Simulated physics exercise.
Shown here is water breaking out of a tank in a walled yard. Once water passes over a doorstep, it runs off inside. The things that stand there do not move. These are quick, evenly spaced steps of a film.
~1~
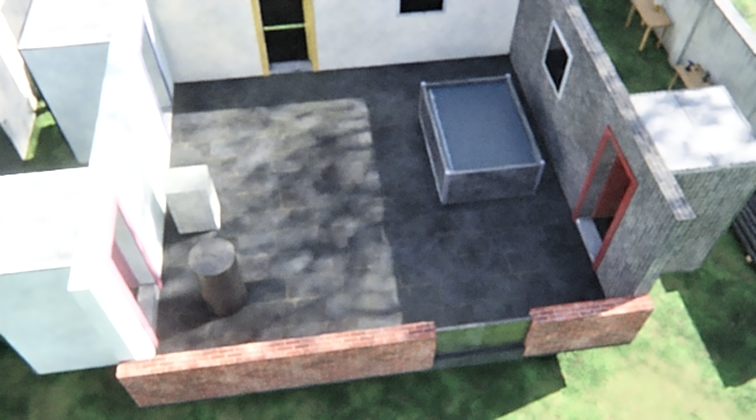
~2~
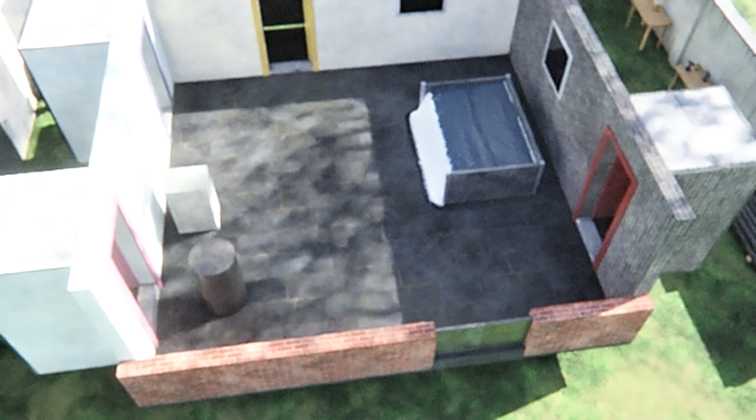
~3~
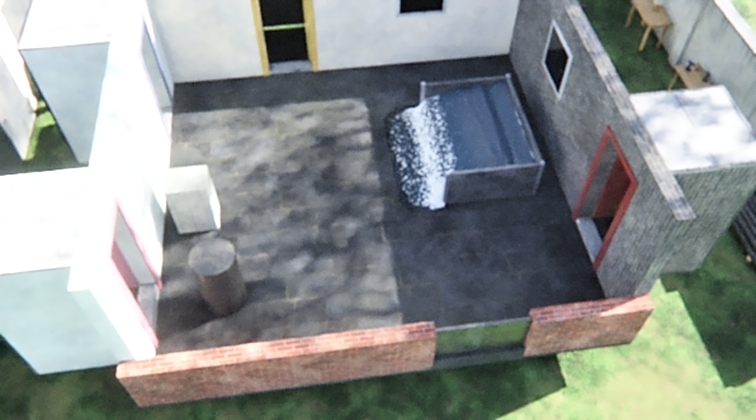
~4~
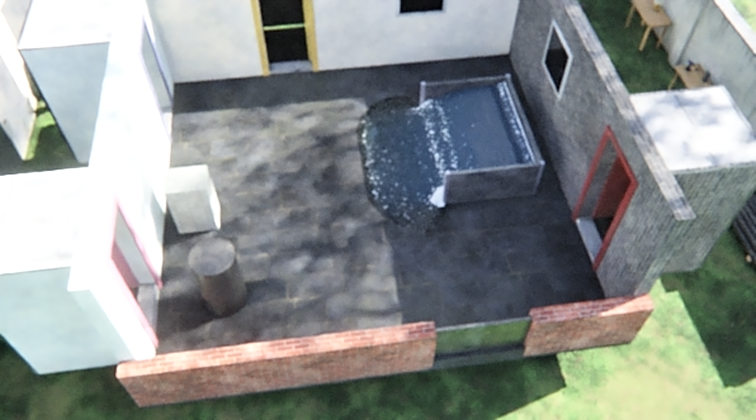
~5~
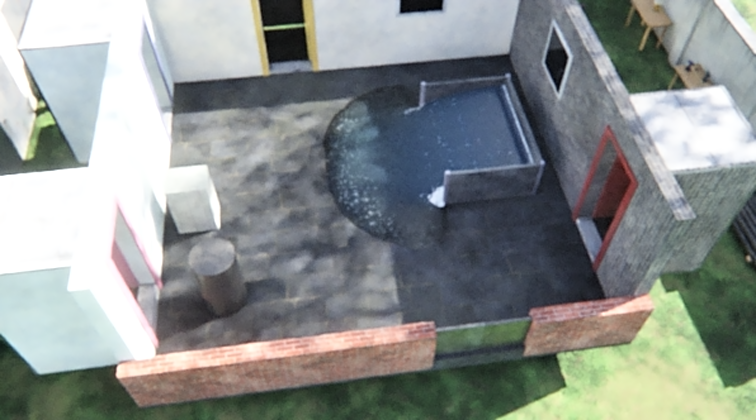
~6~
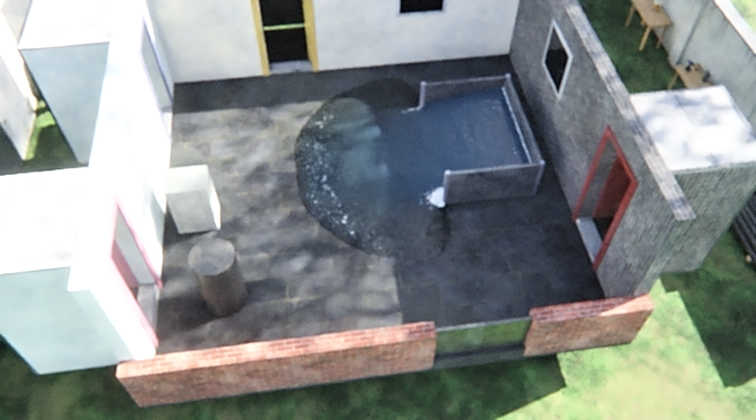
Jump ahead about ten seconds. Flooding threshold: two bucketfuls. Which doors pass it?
The red door does not pass it; the yellow door does not pass it; the pink door does not pass it; the blue door passes it.
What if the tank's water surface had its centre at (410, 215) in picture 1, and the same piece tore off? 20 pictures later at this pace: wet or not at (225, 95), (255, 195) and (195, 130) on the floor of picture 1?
In order: Submerged, submerged, submerged.
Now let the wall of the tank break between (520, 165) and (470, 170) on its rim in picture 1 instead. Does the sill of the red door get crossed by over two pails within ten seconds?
Lab note - red door breaks the limit.
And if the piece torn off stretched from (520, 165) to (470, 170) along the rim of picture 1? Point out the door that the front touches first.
You want the door marked red.
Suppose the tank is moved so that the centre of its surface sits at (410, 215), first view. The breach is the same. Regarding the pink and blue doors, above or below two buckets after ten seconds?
Checking both: Pink door surpasses the limit, blue door surpasses the limit.
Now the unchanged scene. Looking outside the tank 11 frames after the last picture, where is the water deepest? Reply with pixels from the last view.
It should be close to (177, 195).
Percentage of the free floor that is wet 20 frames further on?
Close to 65 %.
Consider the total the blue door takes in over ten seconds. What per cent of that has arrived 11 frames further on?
Share by then: About 10 in a hundred.
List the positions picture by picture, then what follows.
Still water in the tank at (479, 125), in the first frame.
The front is at (418, 111), out from the gap at (434, 148), in the second frame.
The front is at (405, 108), out from the gap at (434, 149), in the third frame.
The front is at (377, 107), out from the gap at (434, 150), in the fourth frame.
The front is at (344, 112), out from the gap at (434, 150), in the fifth frame.
Water pours out at (434, 150) and has run to (310, 206), in the sixth frame.
A moment on, water covers 50 % of the floor; the red door not reached, the yellow door not reached, the pink door not reached, the blue door not reached.
Next, water covers 60 % of the floor; the red door not reached, the yellow door wet at the sill, nothing in, the pink door wet at the sill, nothing in, the blue door under two buckets in.
Then, water covers 65 % of the floor; the red door not reached, the yellow door wet at the sill, nothing in, the pink door wet at the sill, nothing in, the blue door far over two buckets in.
Later, water covers 70 % of the floor; the red door not reached, the yellow door wet at the sill, nothing in, the pink door wet at the sill, nothing in, the blue door far over two buckets in.
In the end, water covers 100 % of the floor; the red door wet at the sill, nothing in, the yellow door wet at the sill, nothing in, the pink door wet at the sill, nothing in, the blue door far over two buckets in.
